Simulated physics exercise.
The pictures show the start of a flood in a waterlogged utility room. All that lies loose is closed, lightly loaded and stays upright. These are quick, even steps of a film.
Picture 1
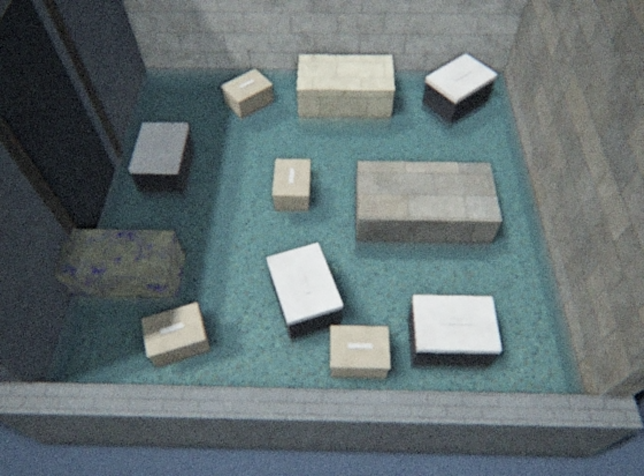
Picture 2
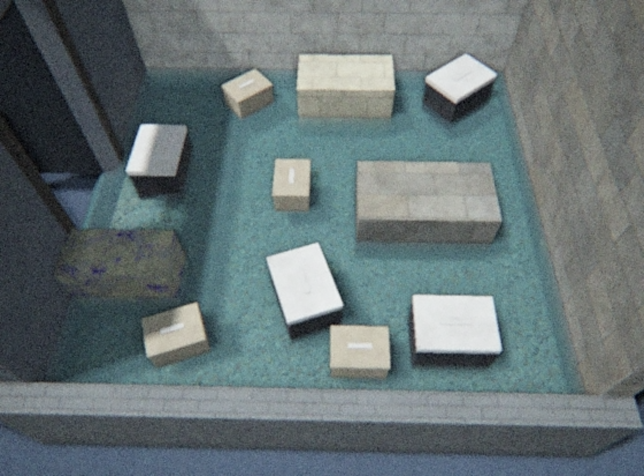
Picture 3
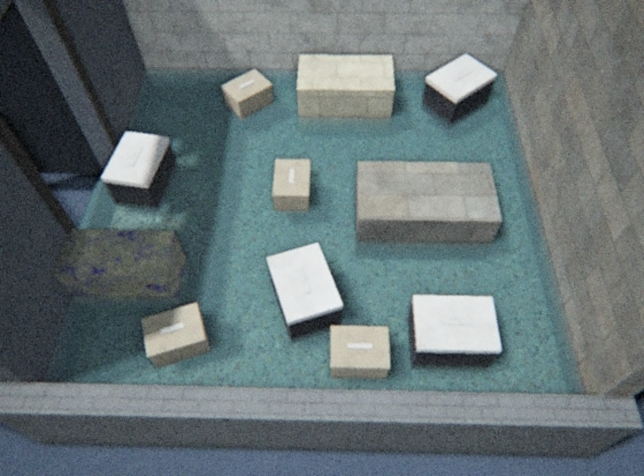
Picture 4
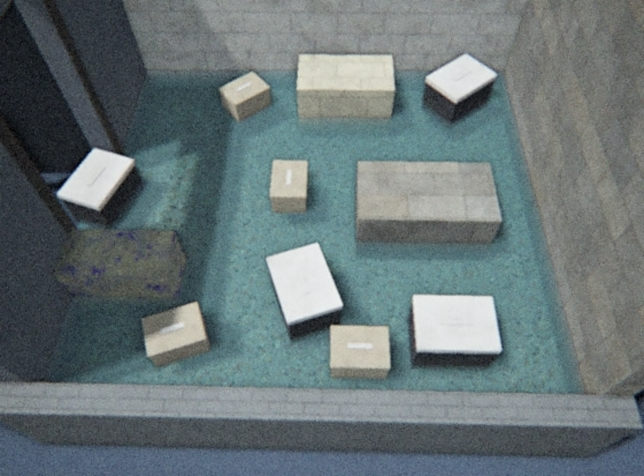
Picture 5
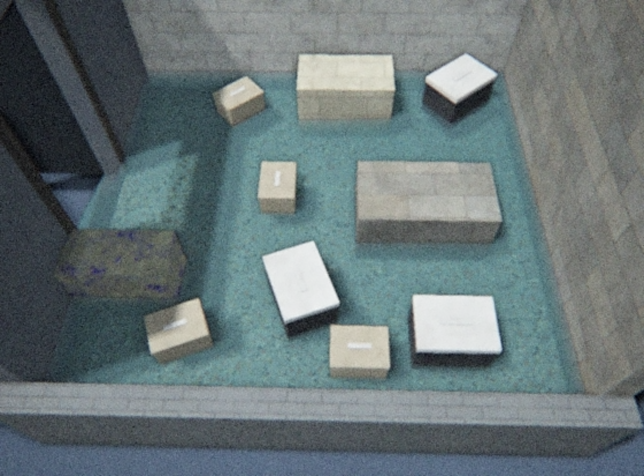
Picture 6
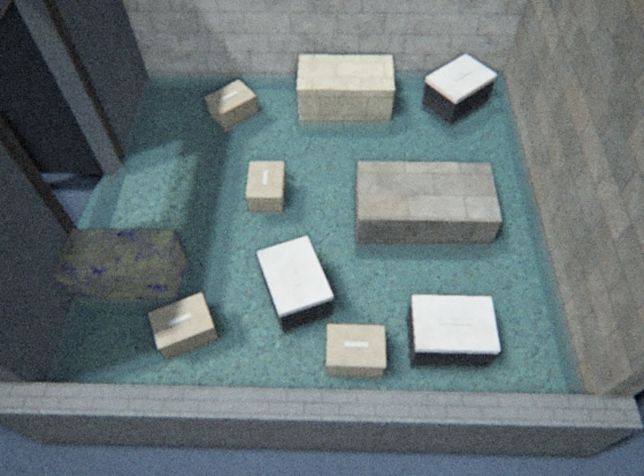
A door at left opens, a white-topped box floats out, and several others drift slightly left.
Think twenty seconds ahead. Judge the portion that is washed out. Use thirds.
It is two thirds or more.
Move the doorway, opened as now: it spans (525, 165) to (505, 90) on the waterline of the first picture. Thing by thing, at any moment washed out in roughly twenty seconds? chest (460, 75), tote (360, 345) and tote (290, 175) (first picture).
In that order: Gone, no, yes.
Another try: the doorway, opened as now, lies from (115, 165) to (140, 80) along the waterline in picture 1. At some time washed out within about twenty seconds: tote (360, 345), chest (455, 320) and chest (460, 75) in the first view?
In turn: Washed out, left behind, kept in.
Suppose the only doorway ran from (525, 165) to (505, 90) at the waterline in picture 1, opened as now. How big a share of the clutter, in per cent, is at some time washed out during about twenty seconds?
Close to 40 %.
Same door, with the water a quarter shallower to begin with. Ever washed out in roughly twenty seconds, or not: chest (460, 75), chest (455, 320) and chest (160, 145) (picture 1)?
In turn: No, inside, yes.
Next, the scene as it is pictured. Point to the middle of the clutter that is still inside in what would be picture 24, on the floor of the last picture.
Near (353, 252).
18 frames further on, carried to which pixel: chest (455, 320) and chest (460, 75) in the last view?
Close to (361, 316) and (427, 96).
A moment on, 1 of 8 are out; 7 afloat.
Next, 5 of 8 are out; 3 afloat.
Later, 6 of 8 are out; 2 afloat.
In the end, 6 of 8 are out; 0 afloat.
